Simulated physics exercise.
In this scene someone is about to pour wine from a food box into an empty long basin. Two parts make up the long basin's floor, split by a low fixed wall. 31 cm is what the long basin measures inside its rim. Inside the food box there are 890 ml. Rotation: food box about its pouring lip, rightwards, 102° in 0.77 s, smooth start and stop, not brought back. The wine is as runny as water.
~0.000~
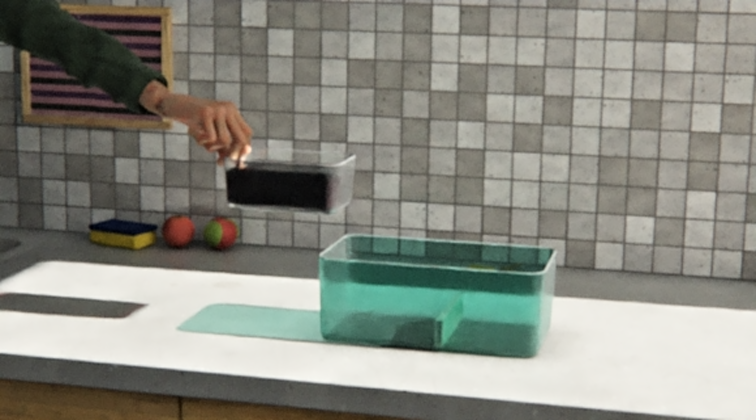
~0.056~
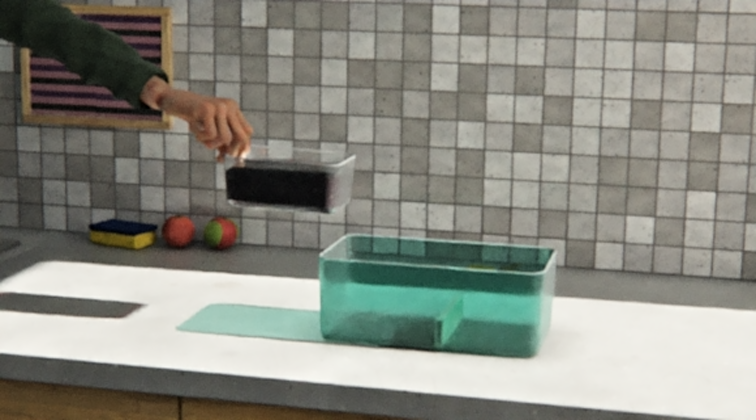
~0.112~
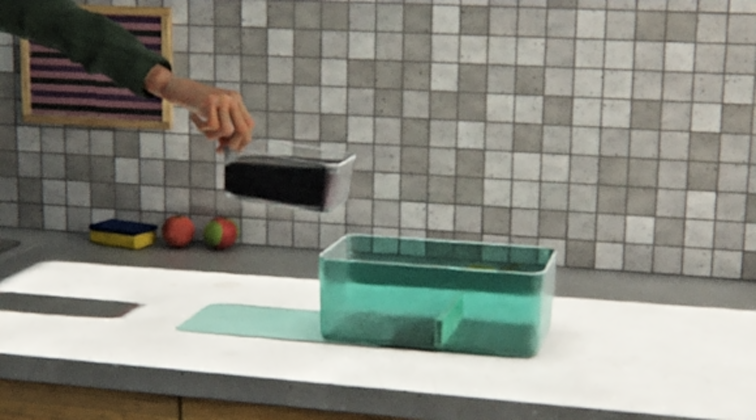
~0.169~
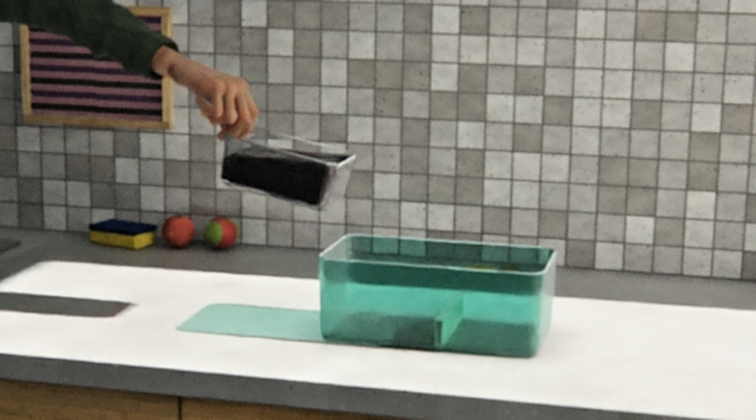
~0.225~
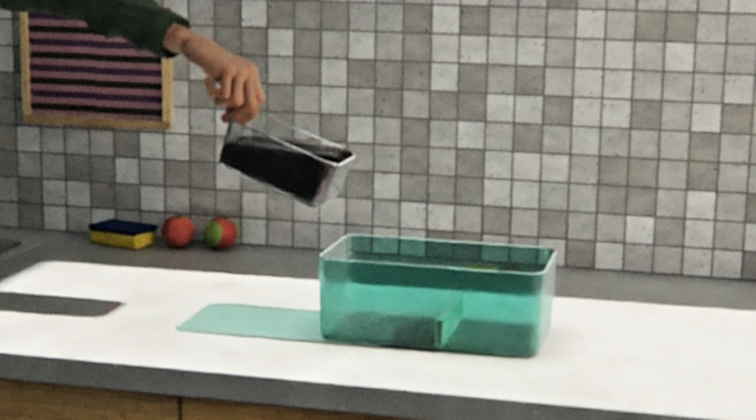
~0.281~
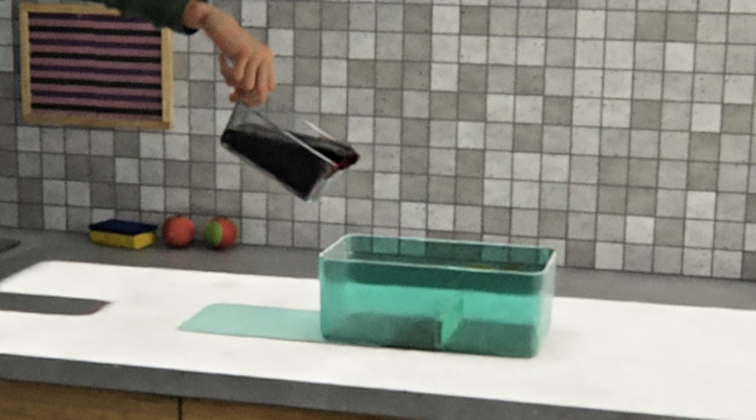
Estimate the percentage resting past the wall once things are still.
I would say roughly 29 percent.
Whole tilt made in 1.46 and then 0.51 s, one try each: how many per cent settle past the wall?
Try 1: 20 %; try 2: 30 %.
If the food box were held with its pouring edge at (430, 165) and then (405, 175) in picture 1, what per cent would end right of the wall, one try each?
Respectively 55 and 65 %.
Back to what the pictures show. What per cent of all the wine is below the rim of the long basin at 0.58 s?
About 18%.
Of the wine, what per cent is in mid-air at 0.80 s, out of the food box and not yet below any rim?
Near 8 percent.
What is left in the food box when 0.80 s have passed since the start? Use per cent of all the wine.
2 per cent or thereabouts.
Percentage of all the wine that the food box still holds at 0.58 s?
Around 24 in a hundred.
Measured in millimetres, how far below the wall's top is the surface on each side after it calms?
Measured: Left around 16 mm, right around 26 mm.
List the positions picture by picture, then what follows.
The first frame shows tilt 0°; pouring edge (348, 161); surface from (237, 164) to (347, 170); the long basin's rim runs from (332, 247) to (550, 262); the wall's top is at (450, 308).
The second frame shows tilt 1°; pouring edge (348, 161); surface from (237, 163) to (347, 169).
The third frame shows tilt 5°; pouring edge (348, 161); surface from (236, 158) to (347, 165).
The fourth frame shows tilt 12°; pouring edge (347, 162); surface from (236, 151) to (347, 161).
The fifth frame shows tilt 20°; pouring edge (347, 162); surface from (234, 140) to (348, 158); 1 per cent is over the edge.
The sixth frame shows tilt 30°; pouring edge (347, 162); surface from (235, 126) to (343, 153); 5 per cent is over the edge.
After 0.58 s the tilt is 87° and 25 per cent is still to pour, 18 is left of the wall and 0 right of it.
After 0.80 s the tilt is 102° and 2 per cent is still to pour, 56 is left of the wall and 33 right of it.
After 1.02 s the tilt is 102° and 0 per cent is still to pour, 68 is left of the wall and 27 right of it.
After 1.27 s the tilt is 102° and 0 per cent is still to pour, 68 is left of the wall and 29 right of it.
In the end 67 per cent lies left of the wall, 29 right of it and 4 outside.
